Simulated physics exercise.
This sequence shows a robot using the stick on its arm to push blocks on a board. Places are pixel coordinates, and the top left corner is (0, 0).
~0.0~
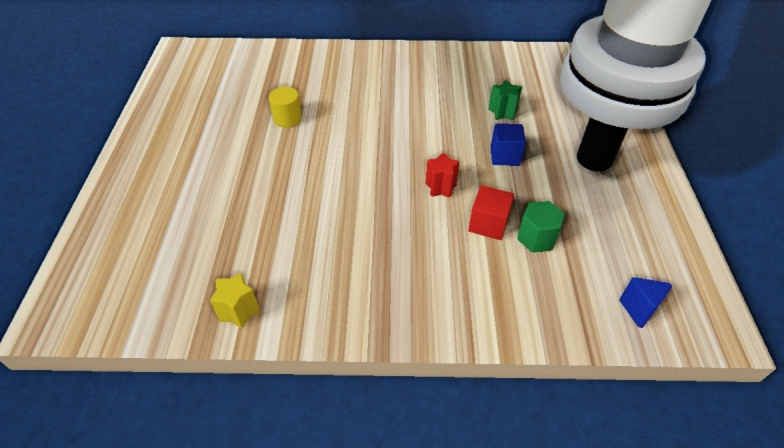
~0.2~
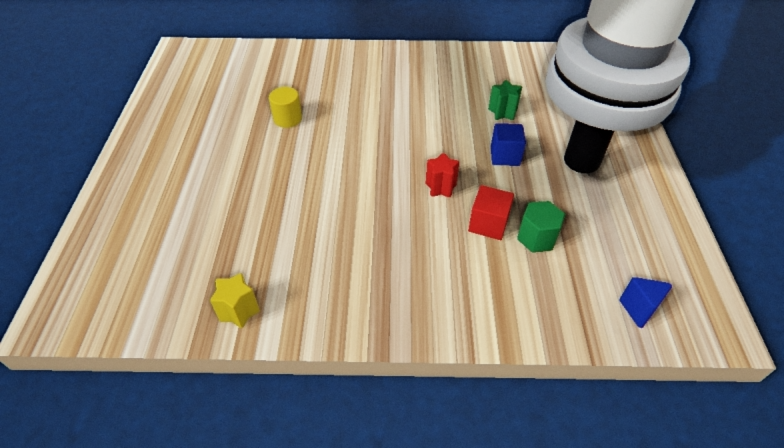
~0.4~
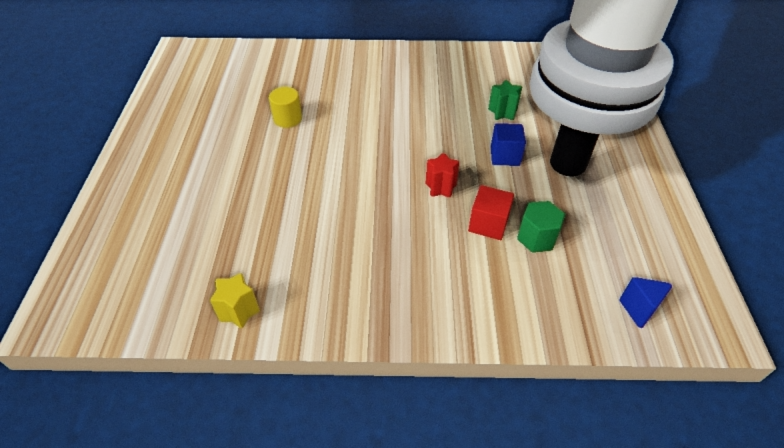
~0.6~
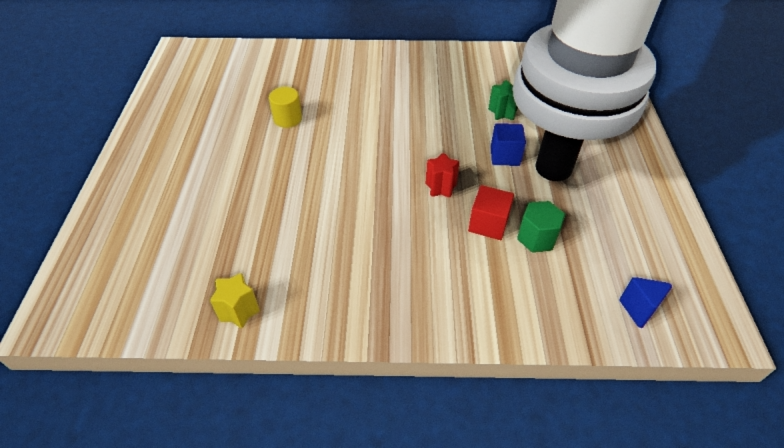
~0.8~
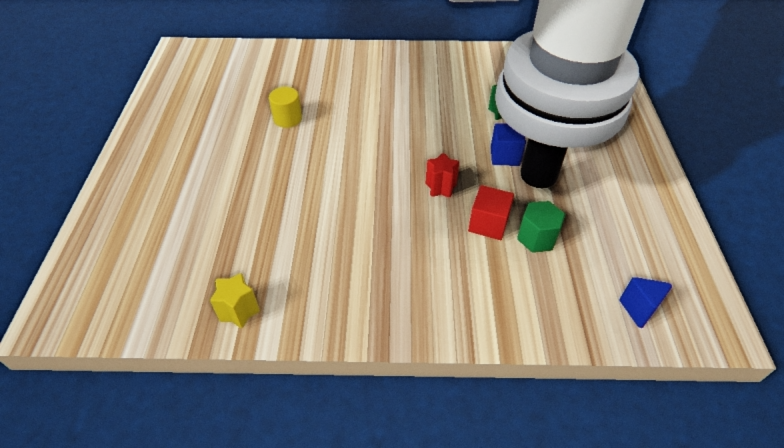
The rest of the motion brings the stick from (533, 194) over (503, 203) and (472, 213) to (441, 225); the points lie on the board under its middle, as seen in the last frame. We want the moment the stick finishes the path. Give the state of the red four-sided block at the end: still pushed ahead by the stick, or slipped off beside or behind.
Gone from the front.
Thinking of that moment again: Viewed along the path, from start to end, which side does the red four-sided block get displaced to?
Moves left.
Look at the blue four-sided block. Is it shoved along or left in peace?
It will be resting on its spot.
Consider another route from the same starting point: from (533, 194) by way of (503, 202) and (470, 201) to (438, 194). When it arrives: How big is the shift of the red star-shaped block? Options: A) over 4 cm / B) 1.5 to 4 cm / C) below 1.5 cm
Option B.
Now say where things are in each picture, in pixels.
Stick's lower end at (594, 161); red star-shaped block at (443, 163); red four-sided block at (494, 200); blue four-sided block at (510, 132), in the first frame.
Stick at (581, 163); blocks still, in the second frame.
Stick at (568, 165); blocks still, in the third frame.
Stick at (553, 170); blocks still, in the fourth frame.
Stick at (538, 177); red star-shaped block at (443, 163); red four-sided block at (494, 200); blue four-sided block at (510, 132), in the fifth frame.
The first path, step by step. One third of the way, stick at (506, 186); red four-sided block at (492, 202).
Two thirds of the way, stick at (474, 196); red four-sided block at (472, 218), turned 20° anticlockwise.
At the end, stick at (443, 209); red star-shaped block still; red four-sided block at (466, 227), turned 45° anticlockwise; blue four-sided block still.
